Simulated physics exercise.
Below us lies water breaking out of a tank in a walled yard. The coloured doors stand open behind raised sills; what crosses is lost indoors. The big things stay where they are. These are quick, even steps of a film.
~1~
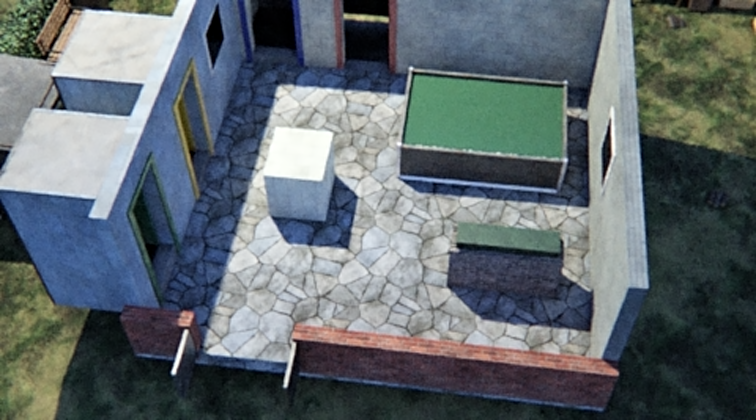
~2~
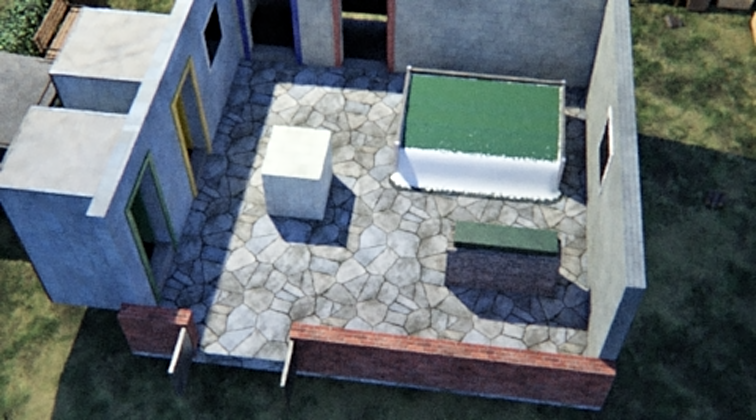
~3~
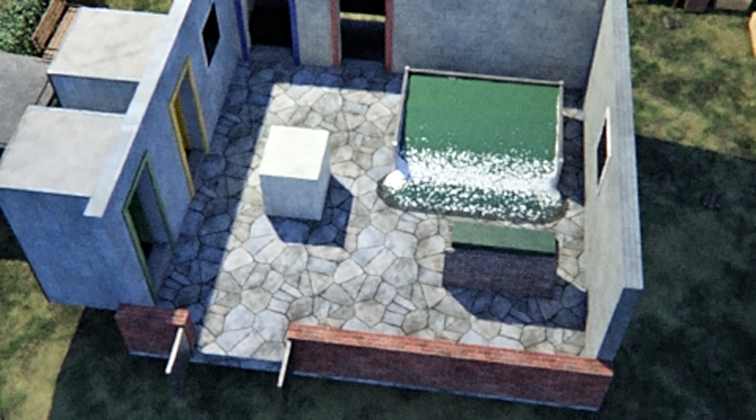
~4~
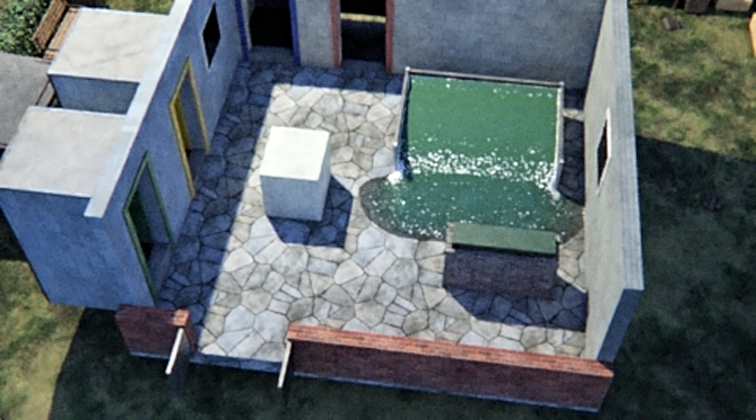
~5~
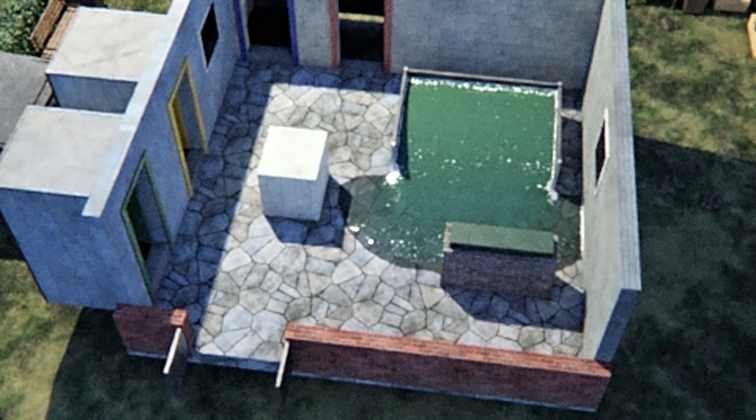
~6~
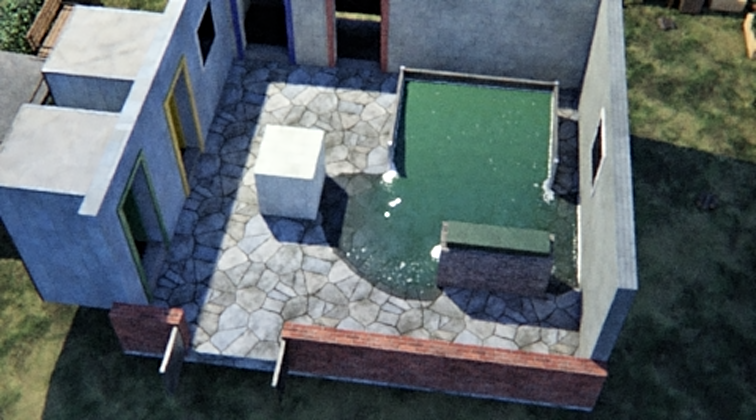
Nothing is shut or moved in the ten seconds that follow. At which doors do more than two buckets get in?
The blue door holds within the limit; the green door holds within the limit; the red door floods; the yellow door holds within the limit.
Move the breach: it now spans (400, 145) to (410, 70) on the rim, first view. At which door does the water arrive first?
That is the one in red.
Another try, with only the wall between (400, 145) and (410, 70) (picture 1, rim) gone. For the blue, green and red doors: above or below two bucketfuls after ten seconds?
The blue one is over, the green one holds, the red one passes that mark.
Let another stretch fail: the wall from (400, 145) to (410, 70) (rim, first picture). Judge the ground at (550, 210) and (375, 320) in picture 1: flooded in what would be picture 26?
One after the other: Free of water, flooded.
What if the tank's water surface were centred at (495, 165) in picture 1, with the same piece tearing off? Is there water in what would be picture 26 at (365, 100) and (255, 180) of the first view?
As listed: Free of water, clear.
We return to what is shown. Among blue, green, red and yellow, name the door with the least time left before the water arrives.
First comes the green door.
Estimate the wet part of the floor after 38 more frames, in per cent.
Close to 95 %.
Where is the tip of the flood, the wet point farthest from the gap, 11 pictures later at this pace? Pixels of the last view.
Roughly at (199, 337).
A moment on, water covers 35 % of the floor; the blue door not reached, the green door not reached, the red door not reached, the yellow door not reached.
Next, water covers 45 % of the floor; the blue door not reached, the green door not reached, the red door not reached, the yellow door not reached.
Then, water covers 60 % of the floor; the blue door not reached, the green door wet at the sill, nothing in, the red door not reached, the yellow door not reached.
Later, water covers 95 % of the floor; the blue door wet at the sill, nothing in, the green door wet at the sill, nothing in, the red door wet at the sill, nothing in, the yellow door wet at the sill, nothing in.
In the end, water covers 100 % of the floor; the blue door under two buckets in, the green door wet at the sill, nothing in, the red door over two buckets in, the yellow door wet at the sill, nothing in.
